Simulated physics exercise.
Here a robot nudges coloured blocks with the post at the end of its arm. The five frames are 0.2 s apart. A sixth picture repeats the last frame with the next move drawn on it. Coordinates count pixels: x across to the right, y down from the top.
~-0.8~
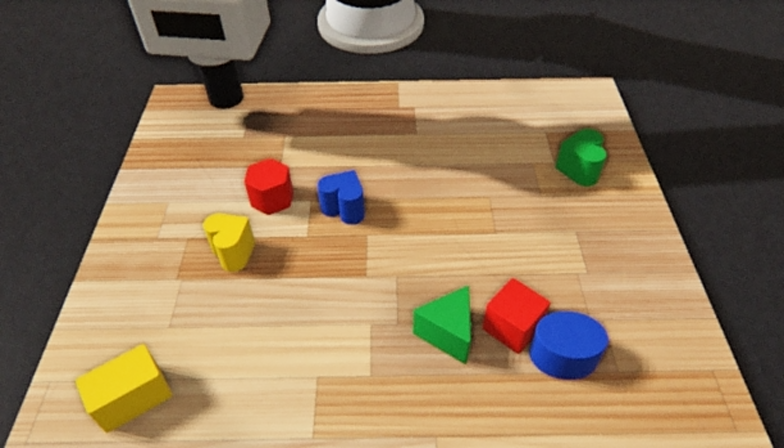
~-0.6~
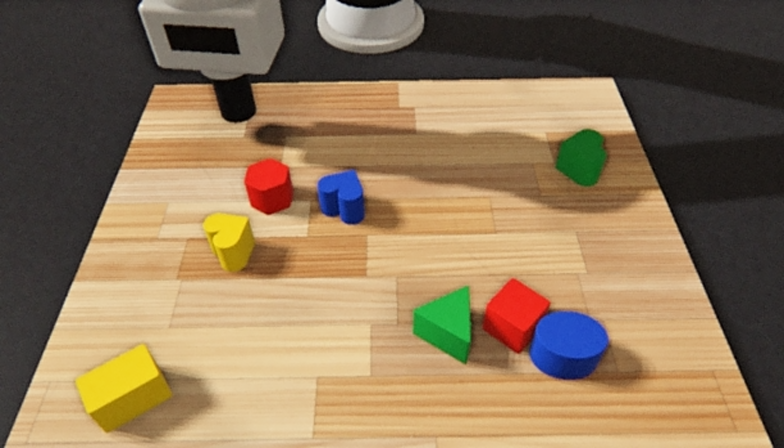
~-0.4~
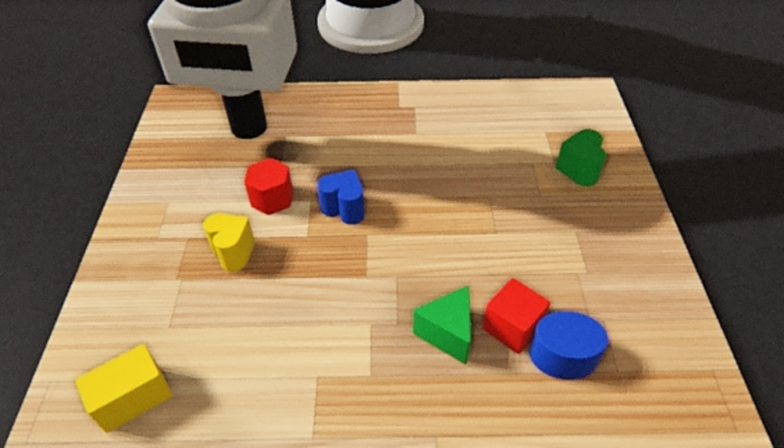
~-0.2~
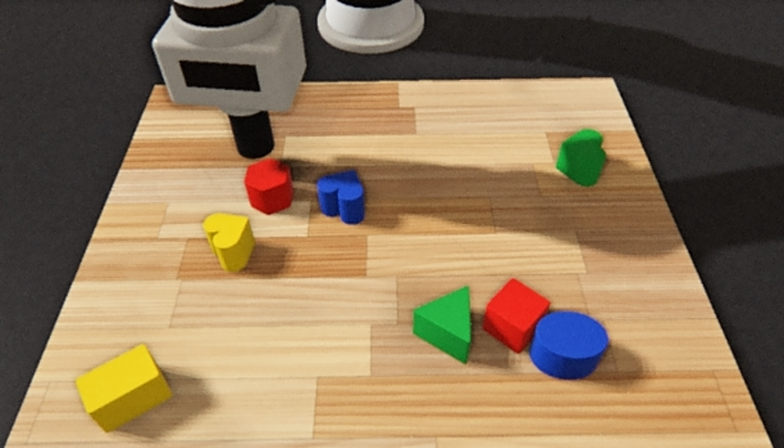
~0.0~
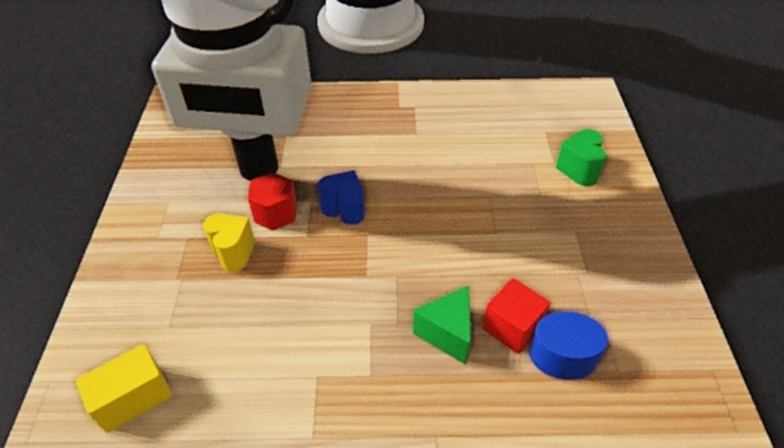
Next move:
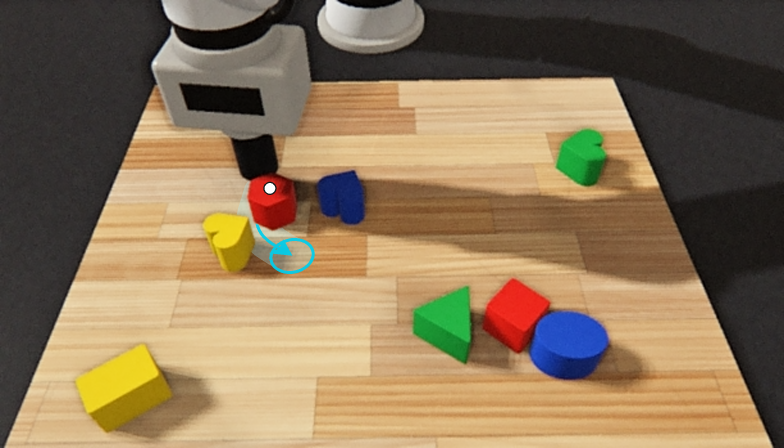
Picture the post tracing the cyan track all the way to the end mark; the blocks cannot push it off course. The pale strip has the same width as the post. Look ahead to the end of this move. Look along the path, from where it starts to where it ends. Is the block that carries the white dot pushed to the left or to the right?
Shifted left.
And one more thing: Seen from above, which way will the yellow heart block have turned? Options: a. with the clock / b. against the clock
a - with the clock.
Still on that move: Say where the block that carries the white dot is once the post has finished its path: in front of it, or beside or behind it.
At that point it is up front.
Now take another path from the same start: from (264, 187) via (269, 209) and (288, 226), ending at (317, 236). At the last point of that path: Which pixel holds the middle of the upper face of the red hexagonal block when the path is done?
The spot you're after is about (298, 244) in the image.
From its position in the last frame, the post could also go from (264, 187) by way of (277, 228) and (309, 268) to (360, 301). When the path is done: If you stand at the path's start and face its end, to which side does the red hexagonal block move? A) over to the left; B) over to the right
B - over to the right.
The line goes from (264, 187) through (257, 213) and (265, 238) to (292, 256); the dot is on the red hexagonal block.
What follows on the original path. One third of the way, post at (252, 195); red hexagonal block at (273, 213), turned 25° anticlockwise.
Two thirds of the way, post at (260, 220); yellow heart block at (226, 236), turned 30° clockwise; red hexagonal block at (290, 237), turned 45° anticlockwise.
At the end, post at (288, 238); yellow heart block at (227, 236), turned 35° clockwise; red hexagonal block at (318, 257), turned 35° anticlockwise; blue heart block unmoved.
